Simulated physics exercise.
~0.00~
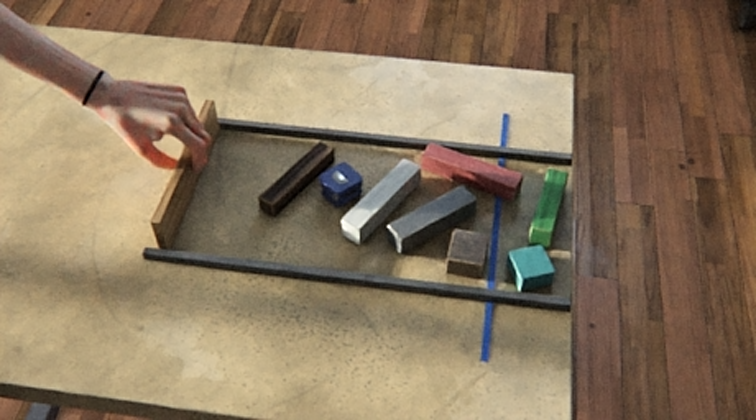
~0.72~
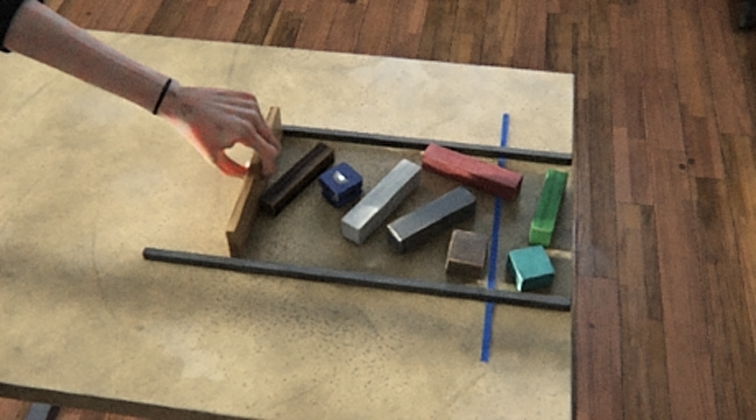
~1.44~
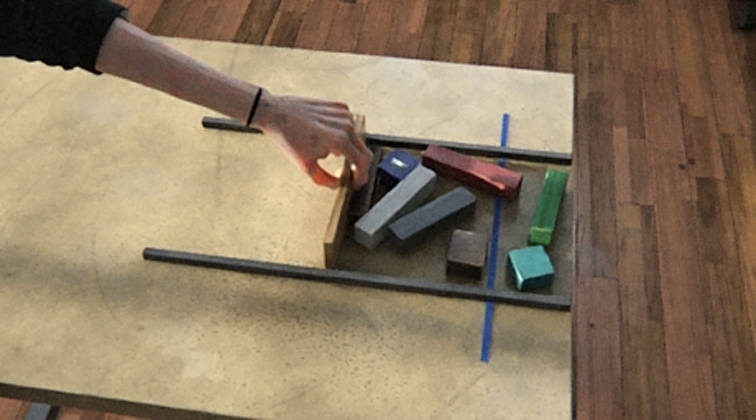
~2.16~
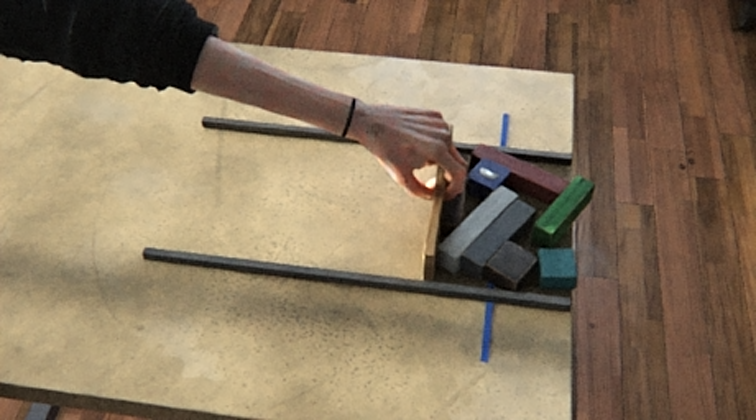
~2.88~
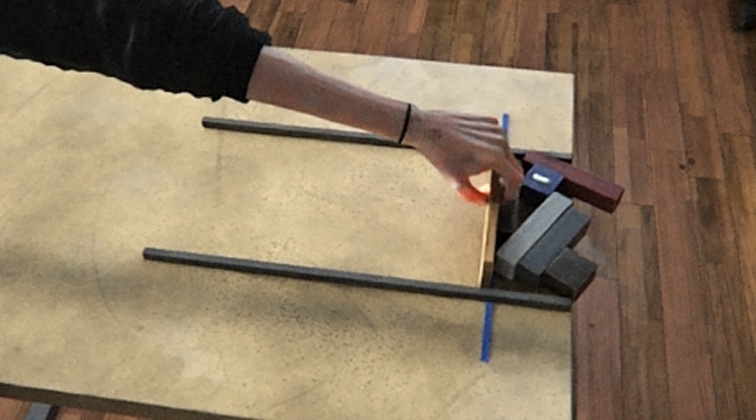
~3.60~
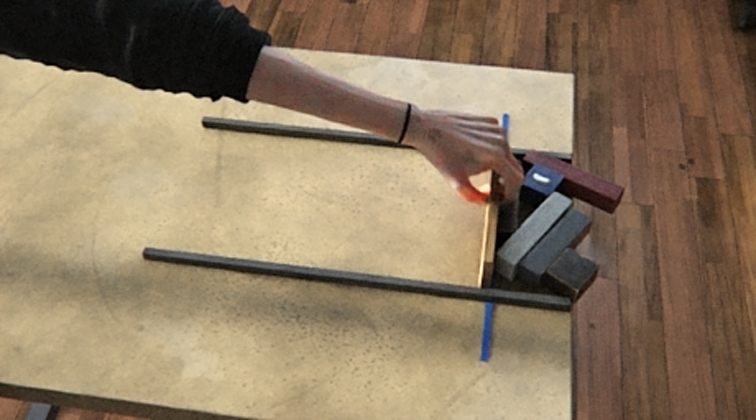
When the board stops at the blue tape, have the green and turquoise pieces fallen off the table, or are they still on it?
The green and turquoise pieces have fallen off the table, and they are the only two that go. The other pieces stay up, some of them jutting out past the edge.
Tabletop with two dark rails, a hand pushing blocks rightward with a board to blue tape, green and turquoise pieces going over the edge.
